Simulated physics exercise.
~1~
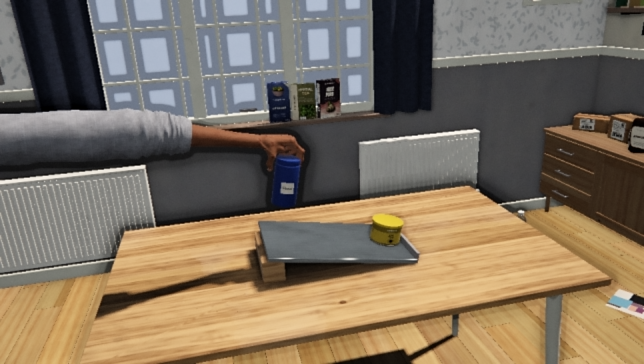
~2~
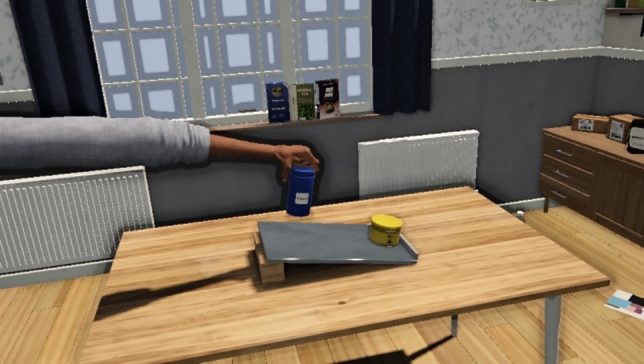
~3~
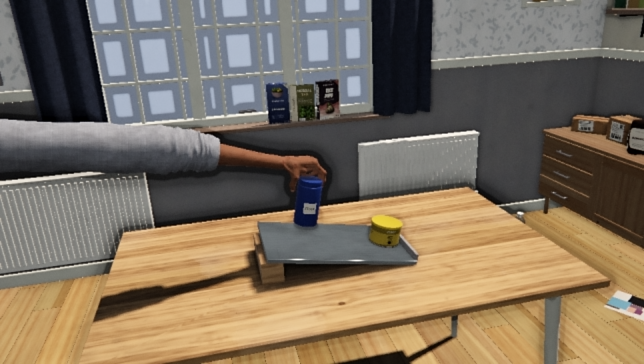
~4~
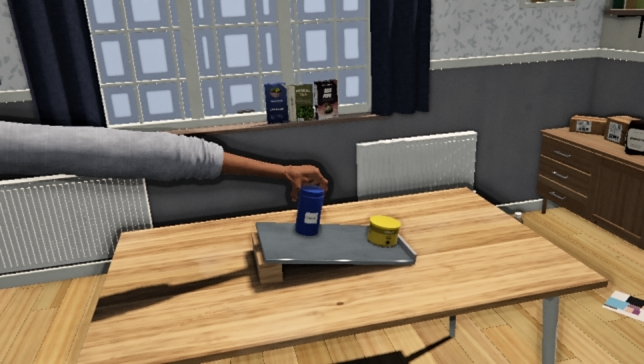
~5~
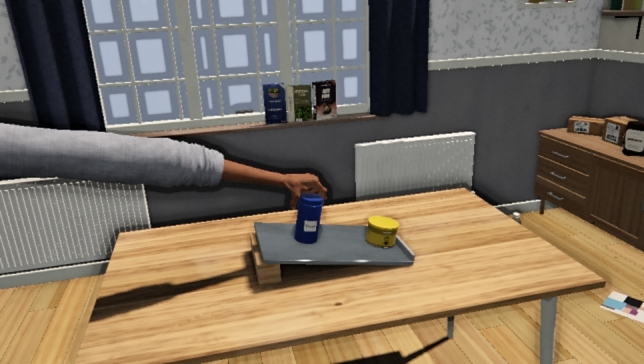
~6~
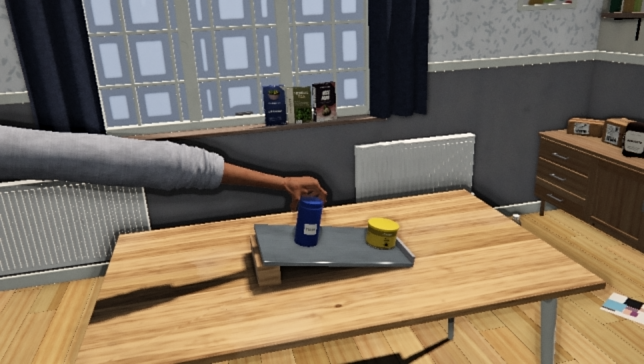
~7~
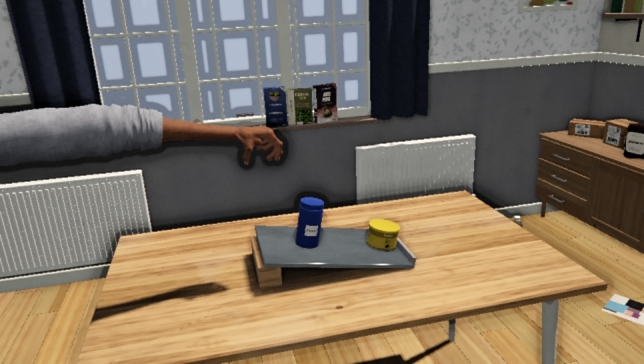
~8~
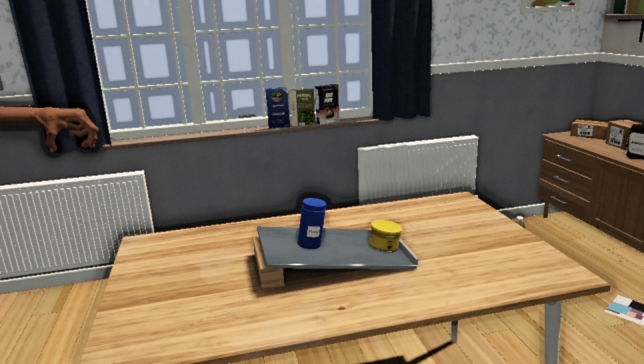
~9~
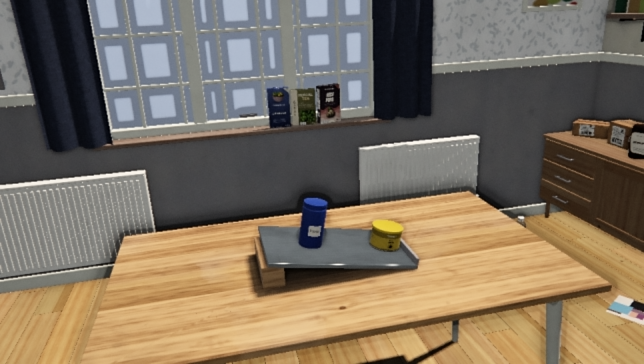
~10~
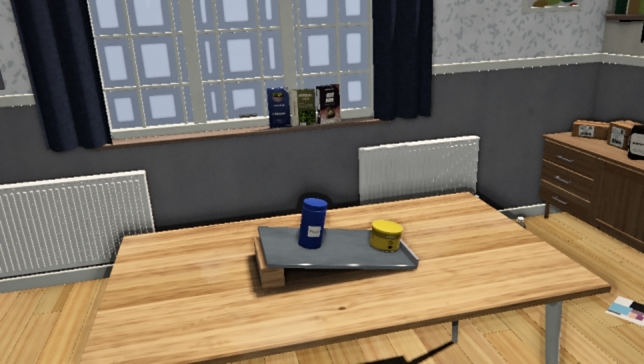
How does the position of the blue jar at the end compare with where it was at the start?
At the start the blue jar is held in the air above the table, behind the board. By the end it stands on the tilted board, lower and slightly further right, to the left of the yellow tub.
